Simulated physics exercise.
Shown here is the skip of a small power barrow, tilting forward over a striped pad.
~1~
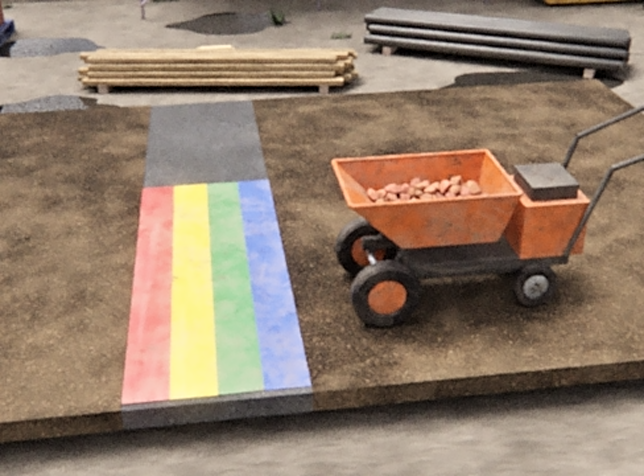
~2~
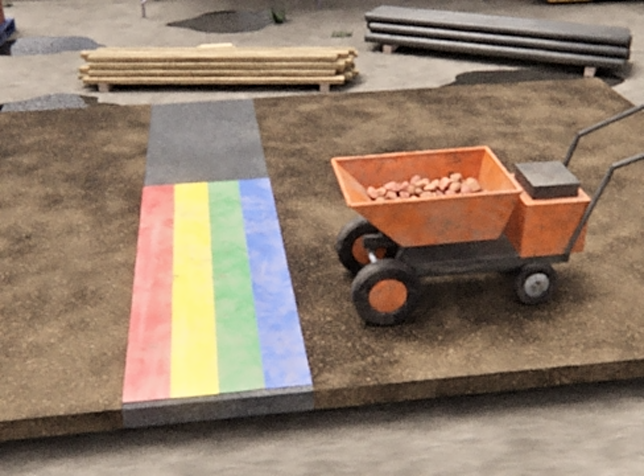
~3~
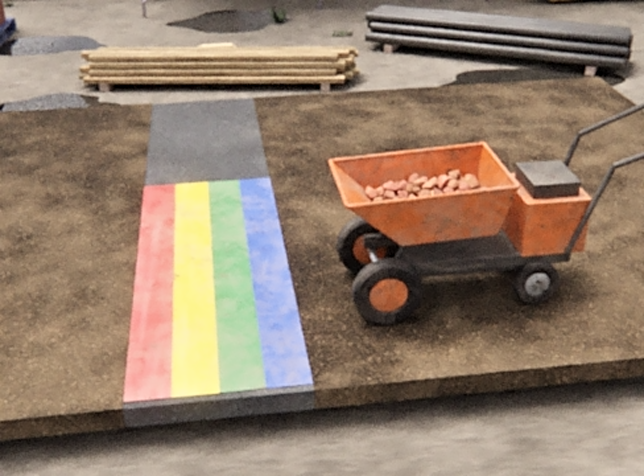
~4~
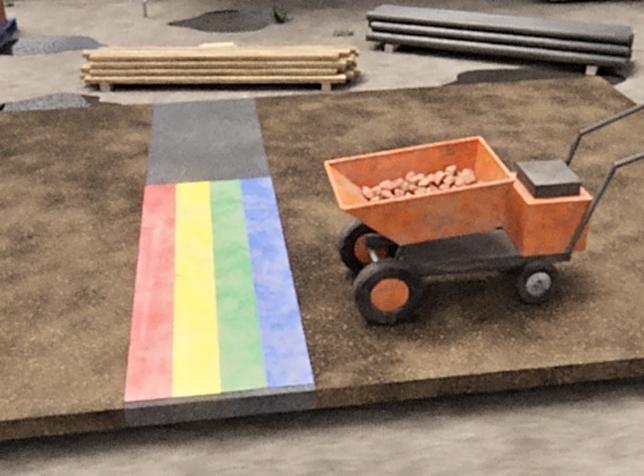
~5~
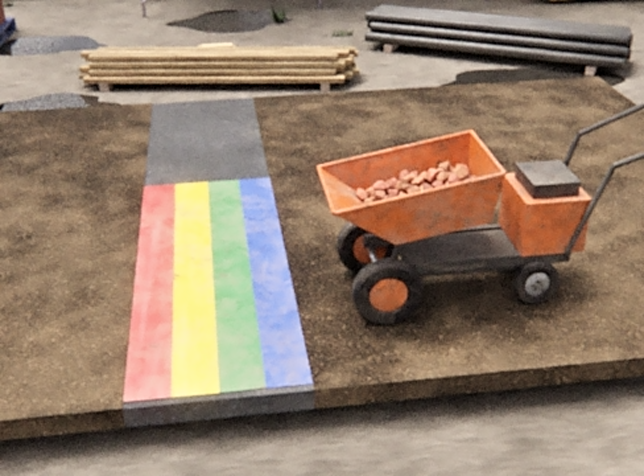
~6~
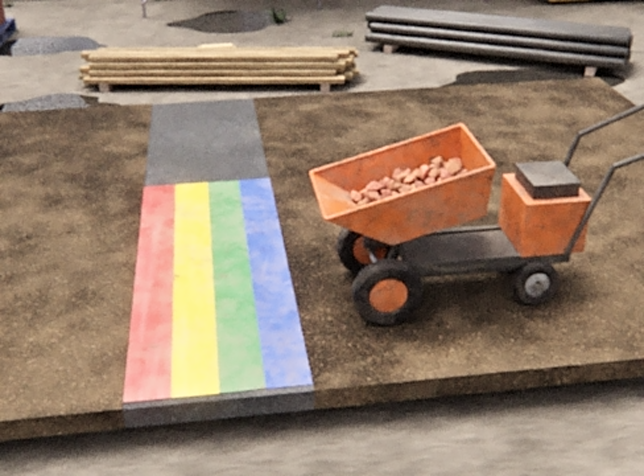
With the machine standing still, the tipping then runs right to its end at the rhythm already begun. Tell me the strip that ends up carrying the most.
Green.
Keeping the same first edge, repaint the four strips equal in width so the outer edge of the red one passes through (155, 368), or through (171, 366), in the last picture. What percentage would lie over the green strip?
First case 40 per cent, second case 40 per cent.
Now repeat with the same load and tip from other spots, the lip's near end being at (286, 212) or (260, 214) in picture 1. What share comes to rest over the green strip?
About 0 percent at the first place and about 0 percent at the second.
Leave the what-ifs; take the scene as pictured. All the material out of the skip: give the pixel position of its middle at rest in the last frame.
Close to (238, 303) in the last picture.
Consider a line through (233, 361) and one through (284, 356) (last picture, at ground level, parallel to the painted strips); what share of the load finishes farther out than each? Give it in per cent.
Estimate, first then second: 40 %, 90 %.
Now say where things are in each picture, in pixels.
In the first picture, lip of the skip (351, 207), level; top of the load (430, 201), lumps of rubble; blue strip (282, 354); green strip (238, 358); yellow strip (193, 362); red strip (148, 367).
In the second picture, lip of the skip (351, 206), level; top of the load (430, 199).
In the third picture, lip of the skip (348, 207), tipped barely; top of the load (449, 193).
In the fourth picture, lip of the skip (343, 209), tipped a little; top of the load (446, 189).
In the fifth picture, lip of the skip (335, 213), tipped a little; top of the load (453, 182).
In the sixth picture, lip of the skip (326, 219), tipped clearly; top of the load (452, 186); blue strip (284, 353); green strip (240, 357); yellow strip (195, 361); red strip (149, 365).
Just after the last frame, skip tipped steeply; every one in the skip.
A moment on, skip tipped right over; the larger part in the skip; about a tenth over the blue strip; about a tenth over the green strip.
Further on, skip tipped right over; about a tenth in the skip; roughly a quarter over the blue strip; roughly a third over the green strip; roughly a quarter over the yellow strip; about a tenth over the red strip; just a few off the paint.
When it is over, skip tipped right over; about a tenth in the skip; roughly a quarter over the blue strip; roughly a third over the green strip; roughly a quarter over the yellow strip; about a tenth over the red strip; just a few off the paint.
